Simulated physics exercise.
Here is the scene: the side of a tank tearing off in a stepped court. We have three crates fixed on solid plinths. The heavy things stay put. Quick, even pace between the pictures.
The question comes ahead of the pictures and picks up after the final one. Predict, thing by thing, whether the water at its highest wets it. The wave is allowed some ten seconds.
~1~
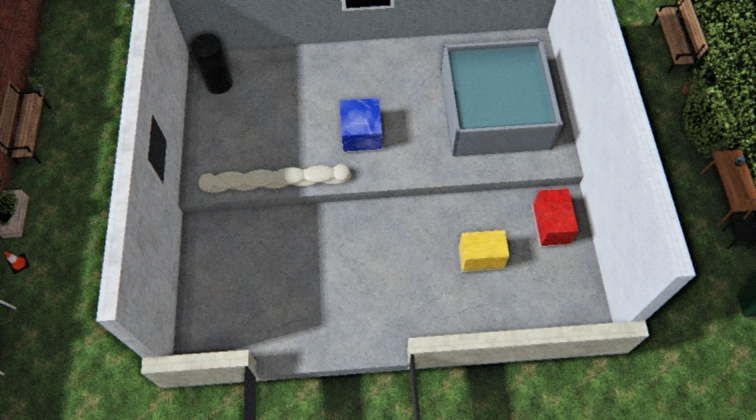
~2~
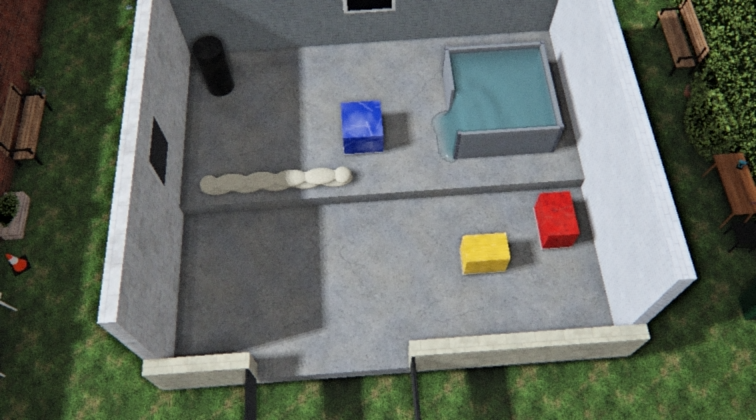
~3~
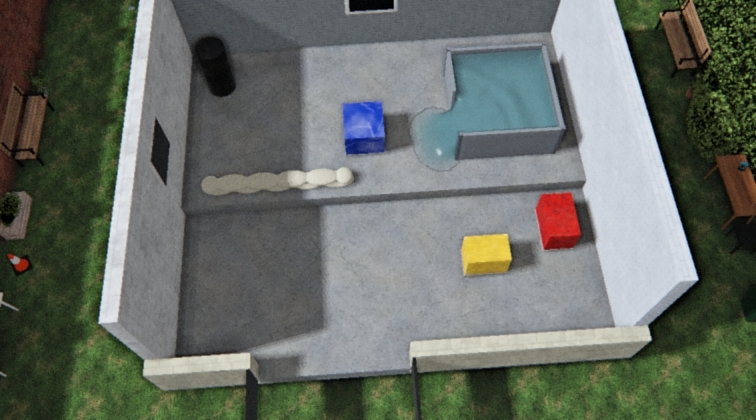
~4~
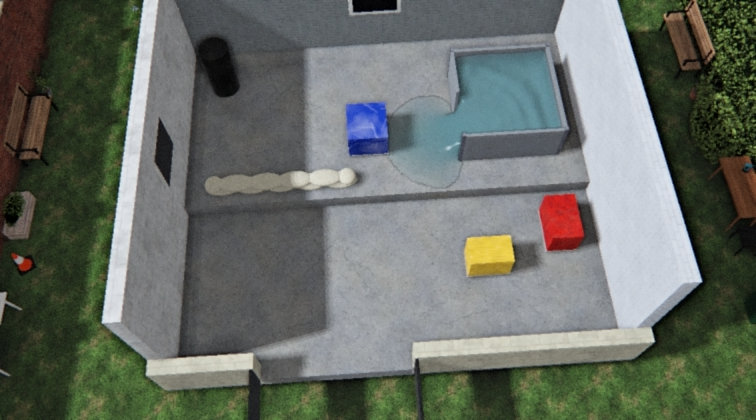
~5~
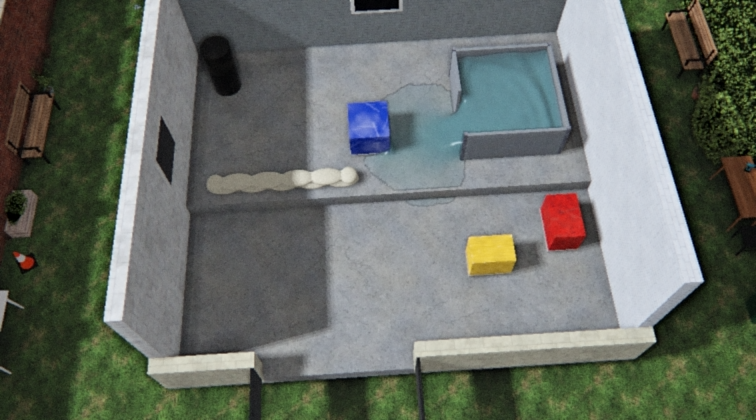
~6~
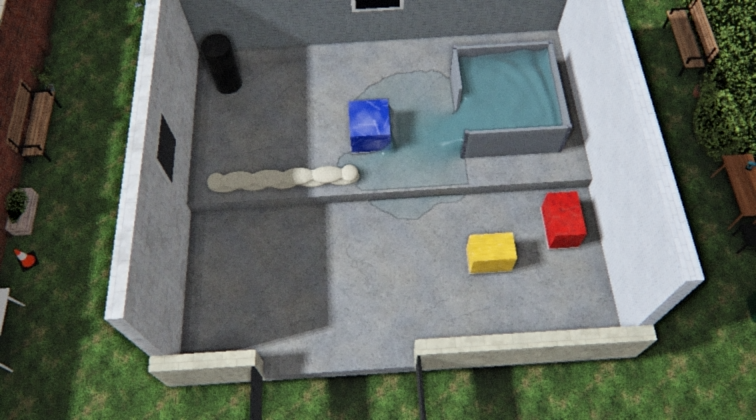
The blue crate is wetted. The yellow crate is not wetted. The red crate is not wetted.
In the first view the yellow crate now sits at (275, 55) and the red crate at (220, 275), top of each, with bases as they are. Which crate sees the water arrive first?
Judging by the pictures, the one in blue.
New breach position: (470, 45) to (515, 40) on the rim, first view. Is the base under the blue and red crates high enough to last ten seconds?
Taking them in turn, the blue crate is overtopped and the red crate is overtopped.
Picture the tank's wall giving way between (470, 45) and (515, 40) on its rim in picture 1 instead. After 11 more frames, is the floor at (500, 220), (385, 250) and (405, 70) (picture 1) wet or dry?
Read off point by point, the answer is not soaked, not soaked, soaking.
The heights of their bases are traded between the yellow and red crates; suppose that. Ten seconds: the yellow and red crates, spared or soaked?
In short: The yellow one is safe; the red one keeps dry.
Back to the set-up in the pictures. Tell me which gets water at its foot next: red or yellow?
That's the crate marked yellow.
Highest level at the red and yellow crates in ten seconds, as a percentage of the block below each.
Around 60 % and 10 %.
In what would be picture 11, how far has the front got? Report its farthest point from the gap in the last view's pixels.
The farthest wet point should be near (229, 177).
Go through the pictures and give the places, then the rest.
In the first picture, the tank at (500, 87) is whole and still.
In the second picture, the front is at (447, 158), out from the gap at (455, 128).
In the third picture, water pours out at (456, 130) and has run to (413, 129).
In the fourth picture, the front is at (390, 156), out from the gap at (460, 131).
In the fifth picture, water pours out at (461, 130) and has run to (370, 164).
In the sixth picture, the front is at (345, 169), out from the gap at (462, 128).
A moment on, water covers 20 % of the floor; the blue crate water round its plinth, the yellow crate not reached, the red crate not reached.
Next, water covers 45 % of the floor; the blue crate water round its plinth, the yellow crate water round its plinth, the red crate not reached.
Then, water covers 55 % of the floor; the blue crate water round its plinth, the yellow crate water round its plinth, the red crate not reached.
Later, water covers 70 % of the floor; the blue crate water round its plinth, the yellow crate water round its plinth, the red crate not reached.
In the end, water covers 80 % of the floor; the blue crate was topped, the yellow crate stayed above the water, the red crate stayed above the water.
